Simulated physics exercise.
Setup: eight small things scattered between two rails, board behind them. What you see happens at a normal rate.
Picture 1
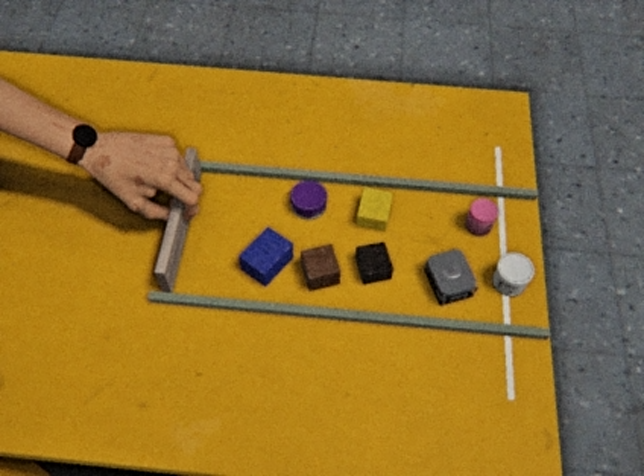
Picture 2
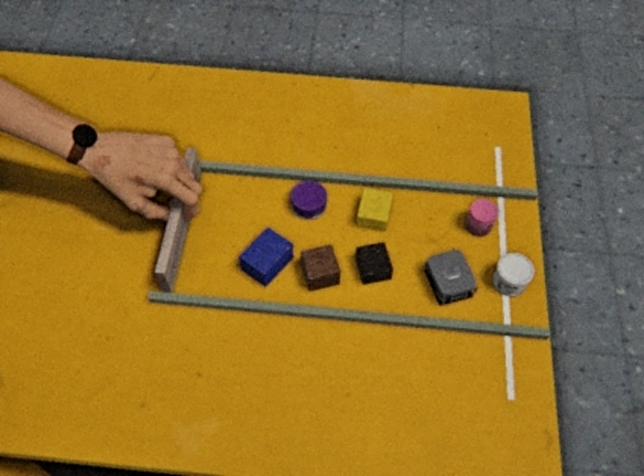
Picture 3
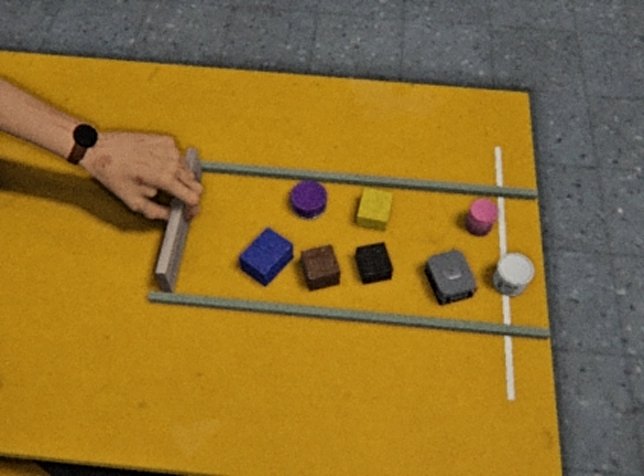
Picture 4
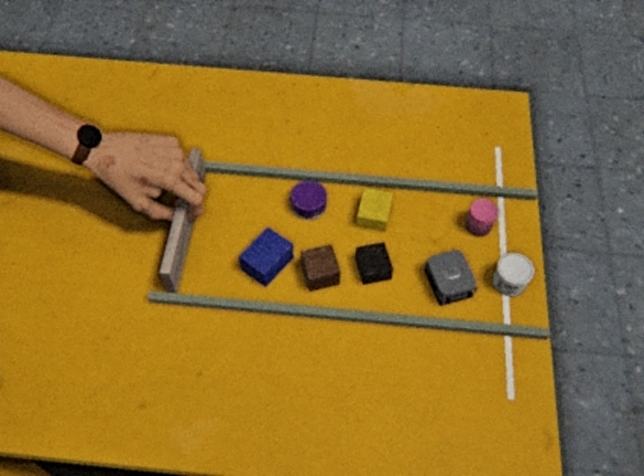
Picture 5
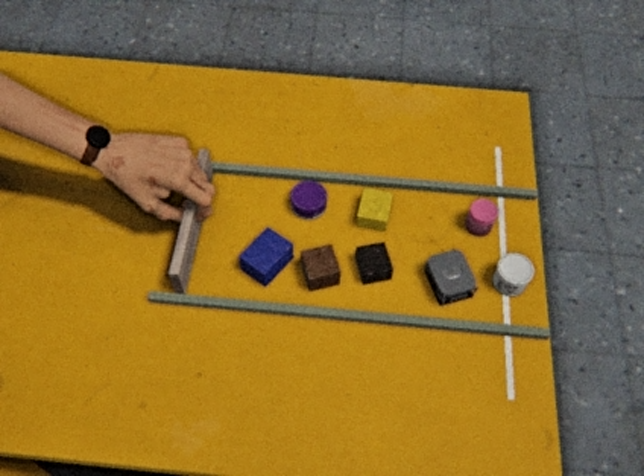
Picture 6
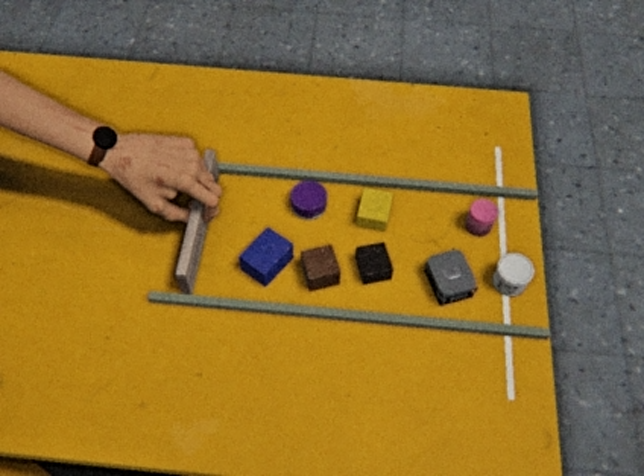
A hand slides a board slightly right between two rails toward eight small, unmoving objects.
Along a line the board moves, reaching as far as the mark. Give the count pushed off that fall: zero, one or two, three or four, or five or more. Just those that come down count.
Count: Five or more.
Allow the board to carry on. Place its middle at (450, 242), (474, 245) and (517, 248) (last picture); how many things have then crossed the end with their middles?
2, 4, 6.
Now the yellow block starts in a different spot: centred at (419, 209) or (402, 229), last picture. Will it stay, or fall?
First place, it is gone; second place, it is safe.
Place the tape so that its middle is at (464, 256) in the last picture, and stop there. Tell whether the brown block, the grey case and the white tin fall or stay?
The brown block stays put; the grey case topples down; the white tin topples down.
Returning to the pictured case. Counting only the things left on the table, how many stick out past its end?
The total would be 1.
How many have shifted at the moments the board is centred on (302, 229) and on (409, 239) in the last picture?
In order, the tallies are 4 and 8.
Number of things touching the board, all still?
I count 2 of them.
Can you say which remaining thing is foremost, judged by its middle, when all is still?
Foremost is the yellow block.
Soon after, none off yet; white tin at rest near (512, 275); pink tub at rest near (481, 218); grey case at rest near (450, 278).
At rest, the number that fall off is five or more; fallen, brown block, black block, grey case, pink tub and white tin.
